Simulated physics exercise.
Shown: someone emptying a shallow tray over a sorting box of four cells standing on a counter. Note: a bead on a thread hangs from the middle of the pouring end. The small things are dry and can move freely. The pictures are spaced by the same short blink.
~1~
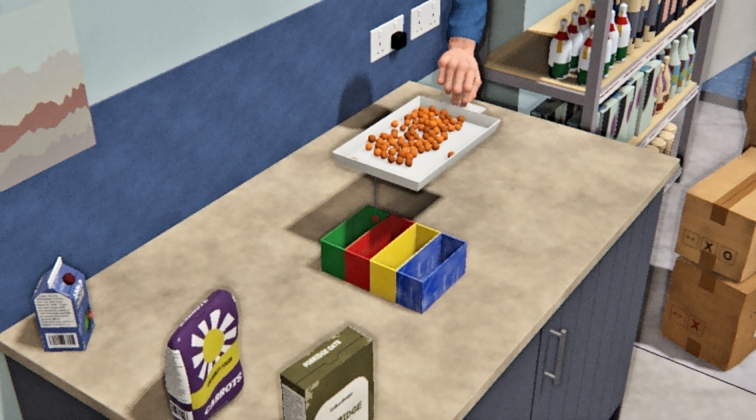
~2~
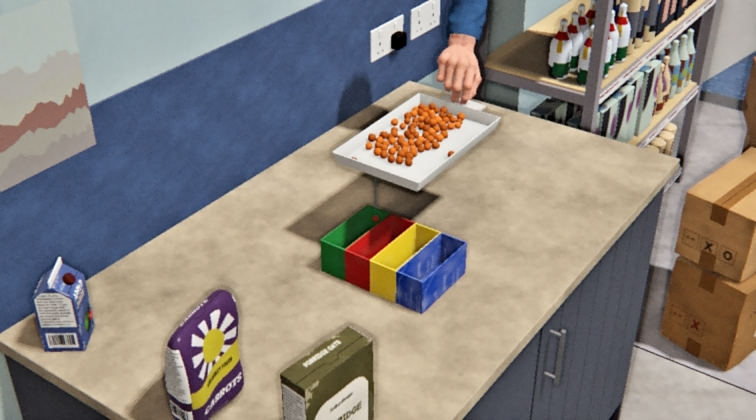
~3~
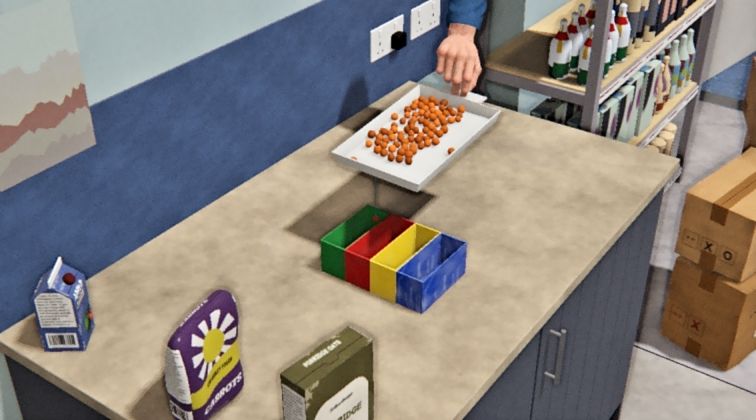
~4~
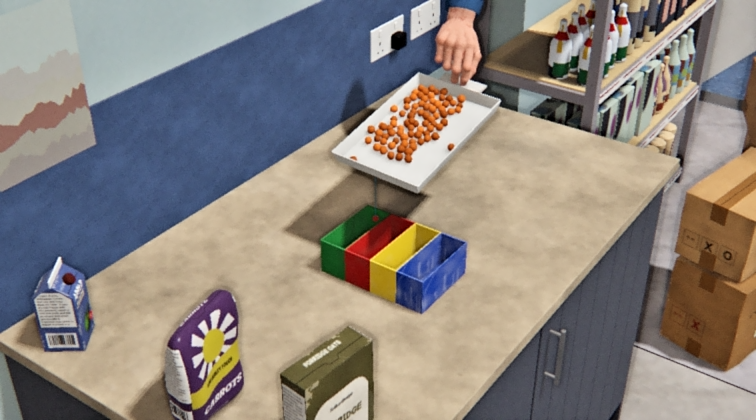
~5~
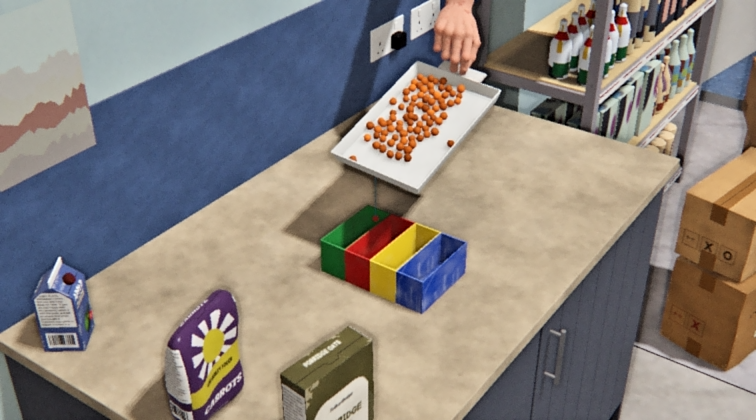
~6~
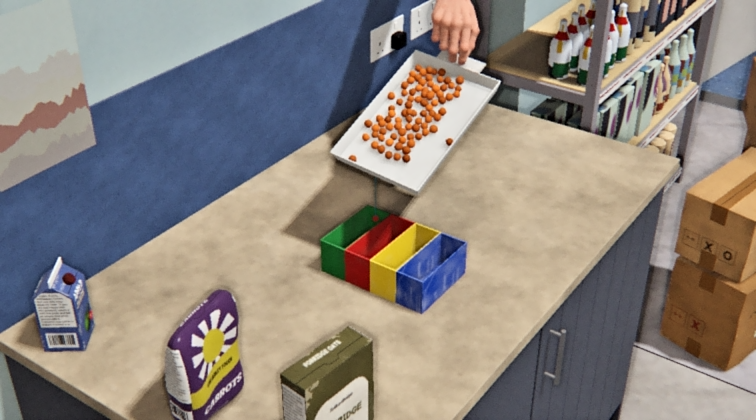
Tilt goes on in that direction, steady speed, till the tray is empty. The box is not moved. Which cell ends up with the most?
The yellow cell.
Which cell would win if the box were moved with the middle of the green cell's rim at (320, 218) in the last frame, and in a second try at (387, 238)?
First try: Blue; second try: The red cell.
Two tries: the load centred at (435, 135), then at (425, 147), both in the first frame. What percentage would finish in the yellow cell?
You'd get near 50 percent first and near 40 percent next.
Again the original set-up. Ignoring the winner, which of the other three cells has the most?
The red one.
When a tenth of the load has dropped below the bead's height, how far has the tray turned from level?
Roughly 75 degrees of turn.
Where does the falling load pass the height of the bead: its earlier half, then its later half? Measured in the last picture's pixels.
Near (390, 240) and later near (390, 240).
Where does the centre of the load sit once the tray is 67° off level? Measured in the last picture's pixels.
Near the pixel (395, 172).
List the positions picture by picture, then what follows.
In the first frame, corners of the pouring end near (338, 151) and (418, 179), level; middle of the load near (416, 136), coated peanuts; bead on its thread near (376, 219); green cell near (333, 257); red cell near (358, 268); yellow cell near (383, 278); blue cell near (409, 289).
In the second frame, corners of the pouring end near (338, 151) and (418, 180), level; middle of the load near (416, 135).
In the third frame, corners of the pouring end near (337, 151) and (417, 181), tipped barely, lowest at the right corner; middle of the load near (416, 130).
In the fourth frame, corners of the pouring end near (337, 151) and (417, 183), tipped a little, lowest at the right corner; middle of the load near (415, 124).
In the fifth frame, corners of the pouring end near (336, 151) and (416, 185), tipped clearly, lowest at the right corner; middle of the load near (415, 118).
In the sixth frame, corners of the pouring end near (336, 151) and (416, 186), tipped clearly, lowest at the right corner; middle of the load near (413, 113), near a third on the move; green cell near (333, 257); red cell near (358, 268); yellow cell near (383, 278); blue cell near (409, 289).
Shortly afterwards, tray tipped steeply; all but a few on the tray; only a few in the yellow cell; a little falling or outside the box.
Next, tray tipped past a quarter turn; a little on the tray; near a third in the yellow cell; near a quarter in the red cell; a little in the blue cell; a little in the green cell; near a quarter falling or outside the box.
Some moments later, tray tipped past a quarter turn; near half in the yellow cell; near a quarter in the red cell; a little in the green cell; a little in the blue cell; a little falling or outside the box.
In the end, tray tipped past a quarter turn; near half in the yellow cell; near a quarter in the red cell; a little in the green cell; a little in the blue cell; a little outside the box.
